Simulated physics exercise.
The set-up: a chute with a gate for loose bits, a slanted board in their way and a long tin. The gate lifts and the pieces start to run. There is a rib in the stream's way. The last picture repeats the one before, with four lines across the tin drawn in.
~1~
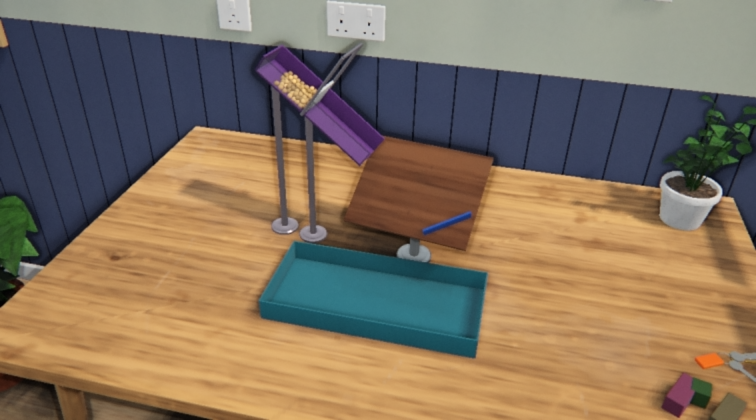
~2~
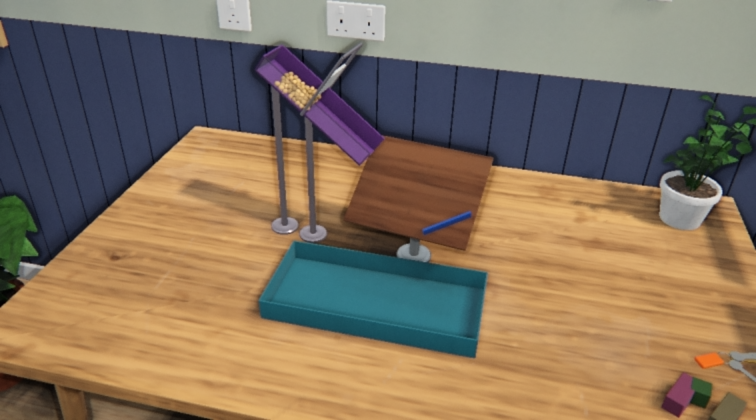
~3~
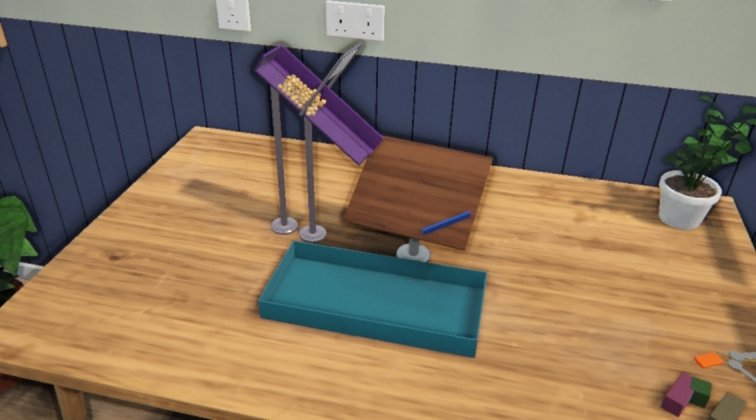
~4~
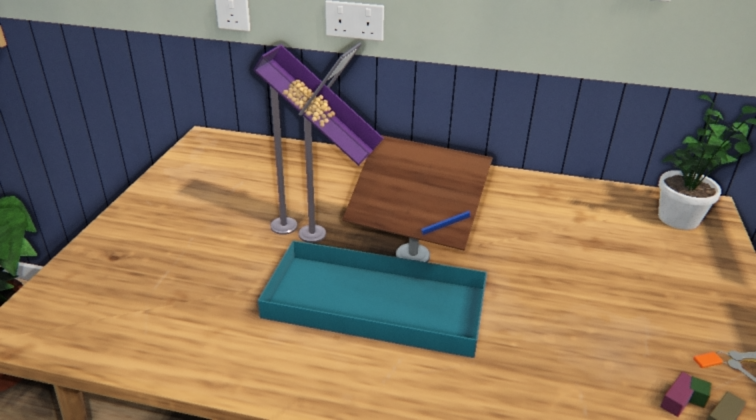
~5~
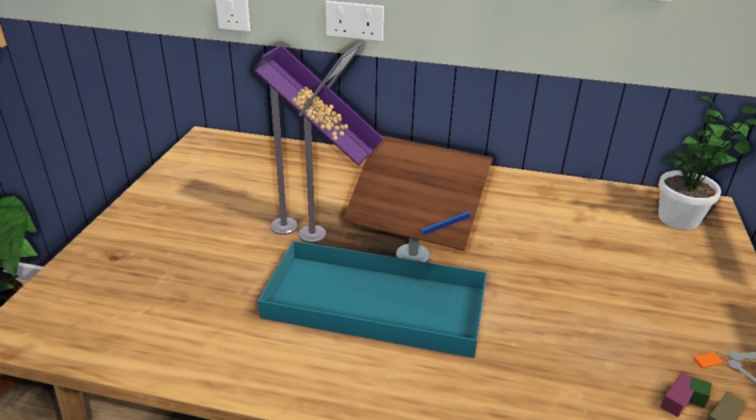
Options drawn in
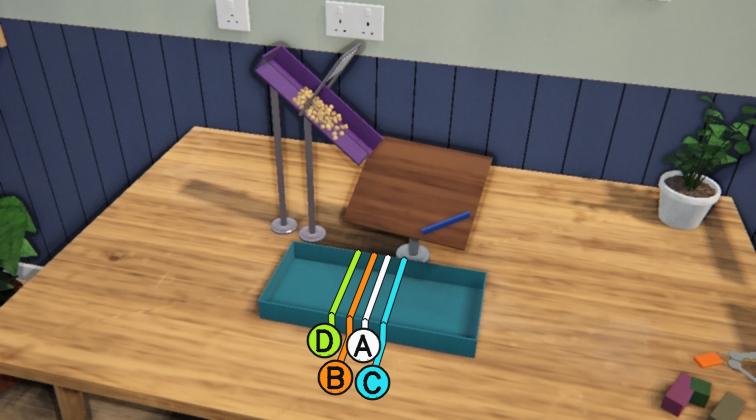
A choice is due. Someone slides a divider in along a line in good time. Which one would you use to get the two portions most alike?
Go for C.
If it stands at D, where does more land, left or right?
Right.
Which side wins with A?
Right.
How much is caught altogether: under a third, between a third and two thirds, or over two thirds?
It is over two thirds.
On the marked copy, line A crosses the front rim at (365, 320); line B crosses the front rim at (349, 317); line C crosses the front rim at (383, 323); line D crosses the front rim at (331, 314).
With A, of what is caught, a small share on the left of the divider, all but a few on the right.
With B, of what is caught, only a few on the left of the divider, all but a few on the right.
With C, of what is caught, close to a third on the left of the divider, close to two thirds on the right.
With D, of what is caught, none at all on the left of the divider, the whole lot on the right.
